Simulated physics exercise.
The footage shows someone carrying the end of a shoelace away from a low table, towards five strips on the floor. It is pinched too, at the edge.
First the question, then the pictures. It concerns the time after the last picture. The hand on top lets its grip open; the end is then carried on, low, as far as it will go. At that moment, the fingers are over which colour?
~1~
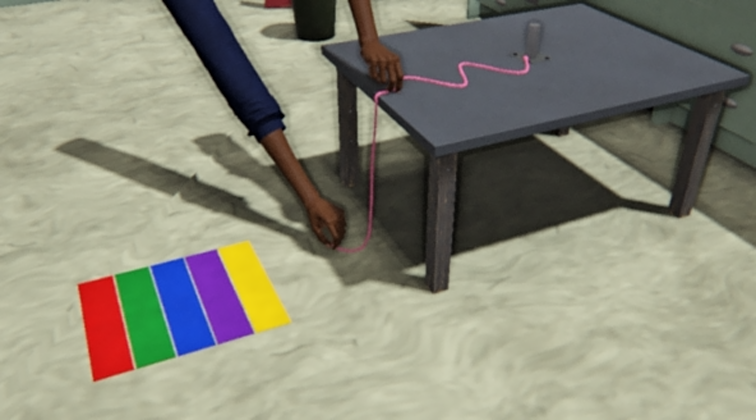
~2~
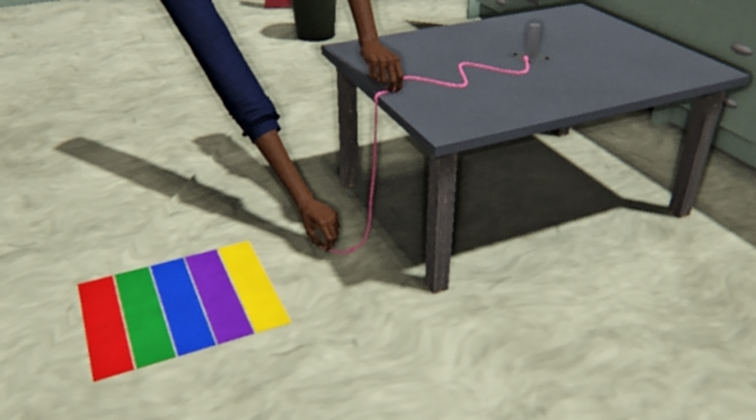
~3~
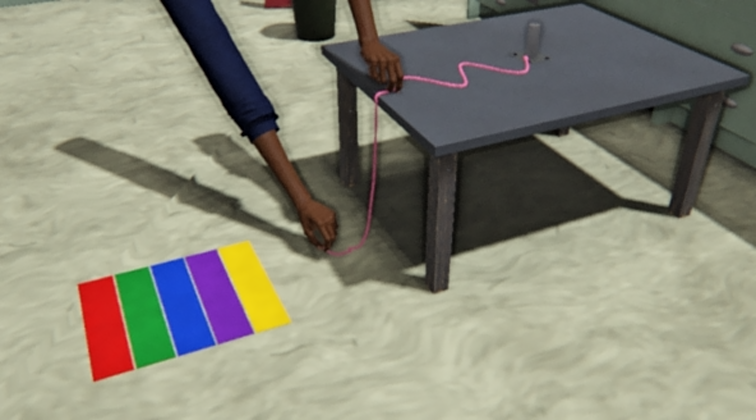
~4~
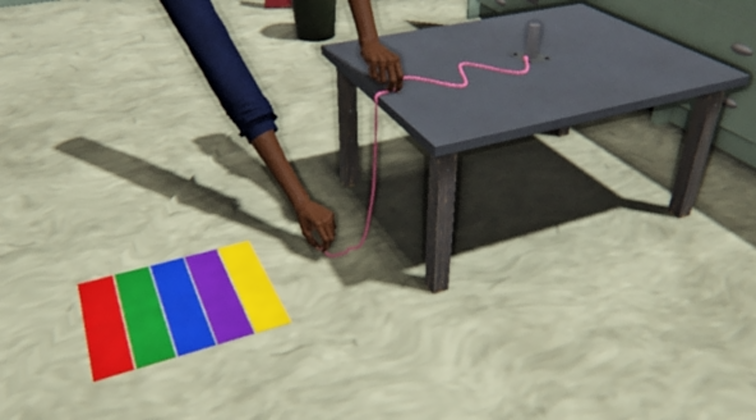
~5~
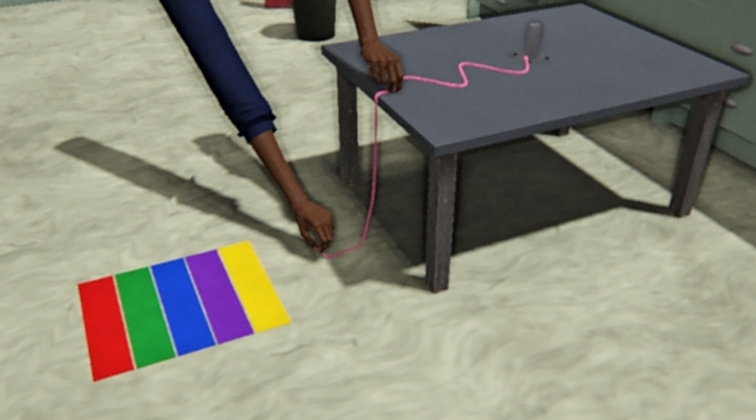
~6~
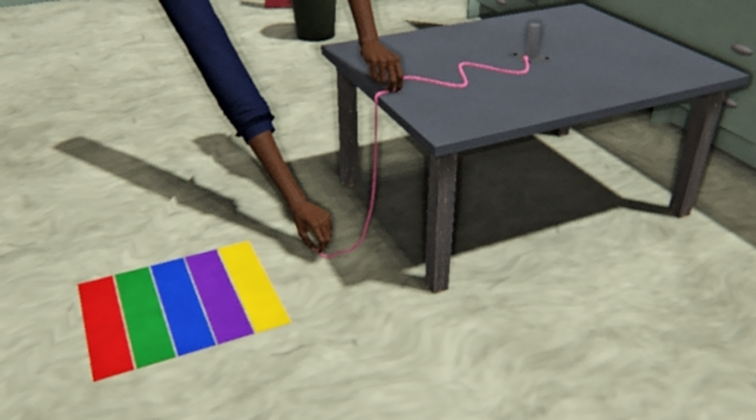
Over the red one.
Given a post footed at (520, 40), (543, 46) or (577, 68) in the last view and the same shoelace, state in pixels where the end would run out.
In pixels, the answers are (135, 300), (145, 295) and (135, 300).
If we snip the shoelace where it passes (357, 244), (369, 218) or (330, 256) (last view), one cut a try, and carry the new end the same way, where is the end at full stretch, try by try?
Try 1: (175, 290); try 2: (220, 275); try 3: (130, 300).
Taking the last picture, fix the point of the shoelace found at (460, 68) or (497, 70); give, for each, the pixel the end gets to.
Taking the tries in turn, you get (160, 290) and then (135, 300).
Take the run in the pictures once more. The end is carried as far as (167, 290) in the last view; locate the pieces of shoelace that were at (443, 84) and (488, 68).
First point (372, 99), second point (459, 70).
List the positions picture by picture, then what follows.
End (332, 246); yellow (266, 311); purple (229, 322); blue (191, 332); green (151, 344); red (110, 356), in the first frame.
End (326, 248); shoelace through (525, 72) (460, 67) (434, 82) (384, 93) (375, 164) (368, 227), in the second frame.
End (324, 248), in the third frame.
End (322, 249); shoelace through (525, 72) (460, 67) (434, 82) (384, 93) (375, 164) (367, 228), in the fourth frame.
End (320, 249), in the fifth frame.
End (318, 250); shoelace through (525, 72) (460, 67) (434, 82) (384, 93) (375, 164) (366, 228), in the sixth frame.
Soon after, end near (167, 290); over blue.
After that, end near (127, 301); over green.
At the stop, end near (102, 307); over red. The end stops over the red strip.
